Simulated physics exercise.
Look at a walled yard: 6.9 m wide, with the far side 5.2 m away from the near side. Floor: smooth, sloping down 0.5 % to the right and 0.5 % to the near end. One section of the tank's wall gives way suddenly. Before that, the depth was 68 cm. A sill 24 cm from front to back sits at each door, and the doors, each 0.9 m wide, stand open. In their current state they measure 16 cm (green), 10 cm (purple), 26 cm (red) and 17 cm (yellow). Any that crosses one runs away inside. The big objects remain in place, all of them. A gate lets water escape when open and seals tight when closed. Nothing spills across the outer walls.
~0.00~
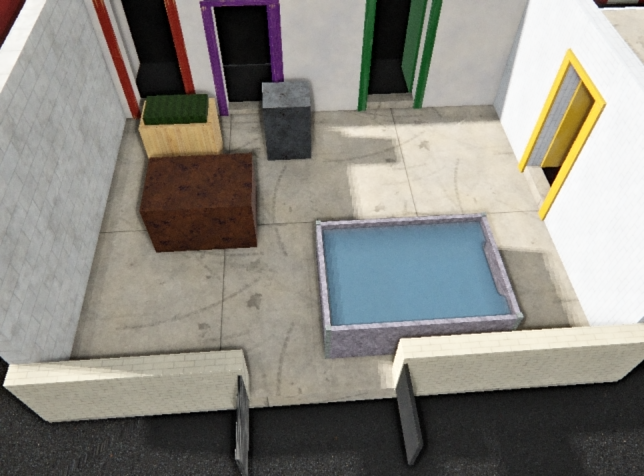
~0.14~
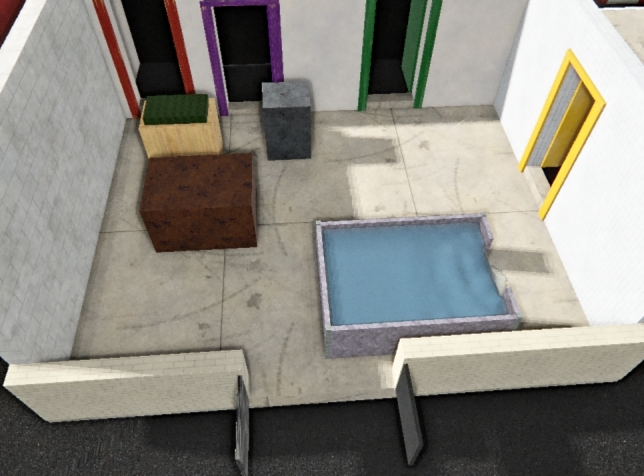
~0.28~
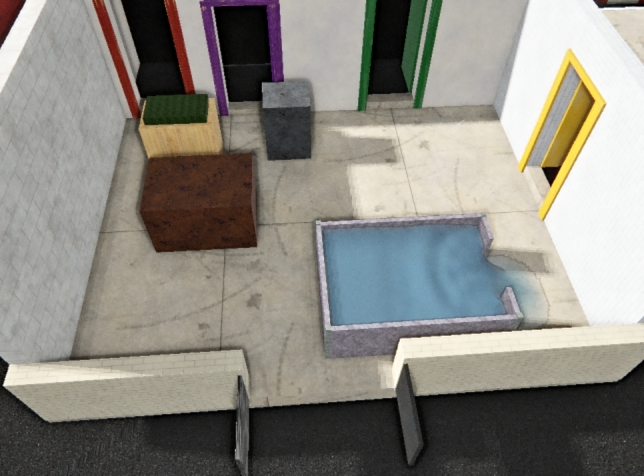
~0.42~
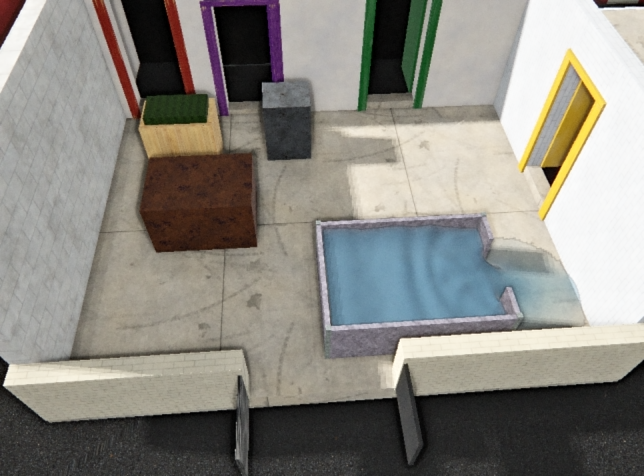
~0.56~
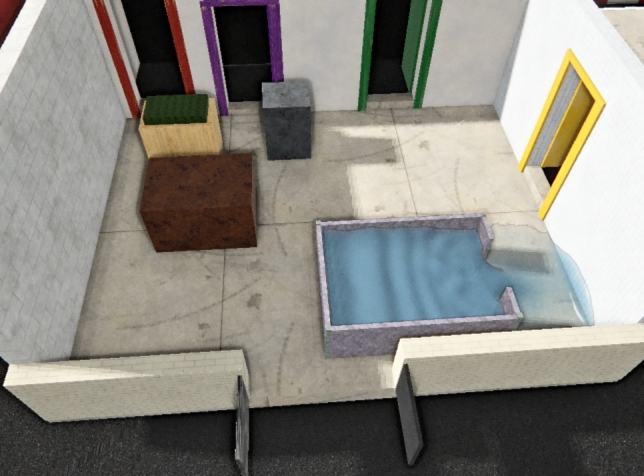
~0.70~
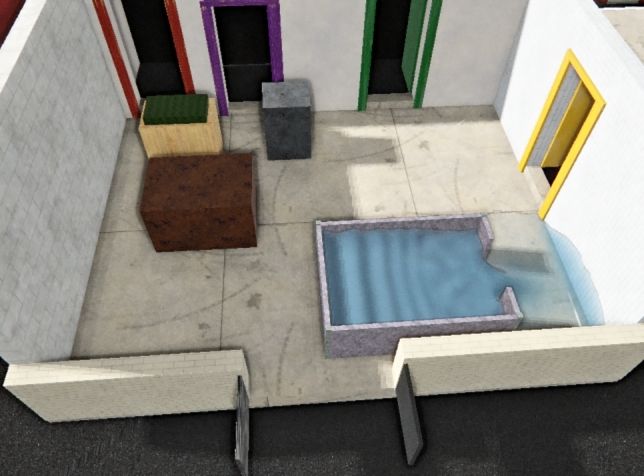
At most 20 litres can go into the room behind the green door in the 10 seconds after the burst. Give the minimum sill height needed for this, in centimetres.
Roughly 9.5 centimetres.
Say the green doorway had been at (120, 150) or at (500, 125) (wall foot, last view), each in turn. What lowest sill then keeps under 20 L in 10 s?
You'd want about 7.5 cm there first, then about 14.0 cm.
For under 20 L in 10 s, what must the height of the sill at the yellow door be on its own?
Yellow: 7.5 cm.
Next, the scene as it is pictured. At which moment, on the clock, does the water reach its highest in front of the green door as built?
At about 3.6 s.
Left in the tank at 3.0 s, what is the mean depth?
Around 35 cm deep on average.
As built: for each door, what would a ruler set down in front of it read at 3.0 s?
Lab note, depth in cm: Green 13; purple 0; red 0; yellow 11.
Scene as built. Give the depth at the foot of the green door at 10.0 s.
6.5 cm.
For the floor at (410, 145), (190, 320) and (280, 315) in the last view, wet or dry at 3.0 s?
One by one: Drenched, clear, clear.
After 1.4 s water covers 15 % of the floor, deepest (48 cm) near (600, 355); it has not reached the green door.
After 3.0 s water covers 35 % of the floor, deepest (34 cm) near (600, 355); 13 cm at the green door, 0 litres in over its 16 cm sill.
After 10.0 s water covers 95 % of the floor, deepest (14 cm) near (565, 275); 7 cm at the green door, 0 litres in over its 16 cm sill.
At the green door as built, the water arrived by 2.6 s and peaked near 15 cm at 3.6 s.
With a sill of 8 cm, 34 litres would have come in within the 10 s; with 11 cm, 9 litres. So under 20 litres takes about 9.5 cm.
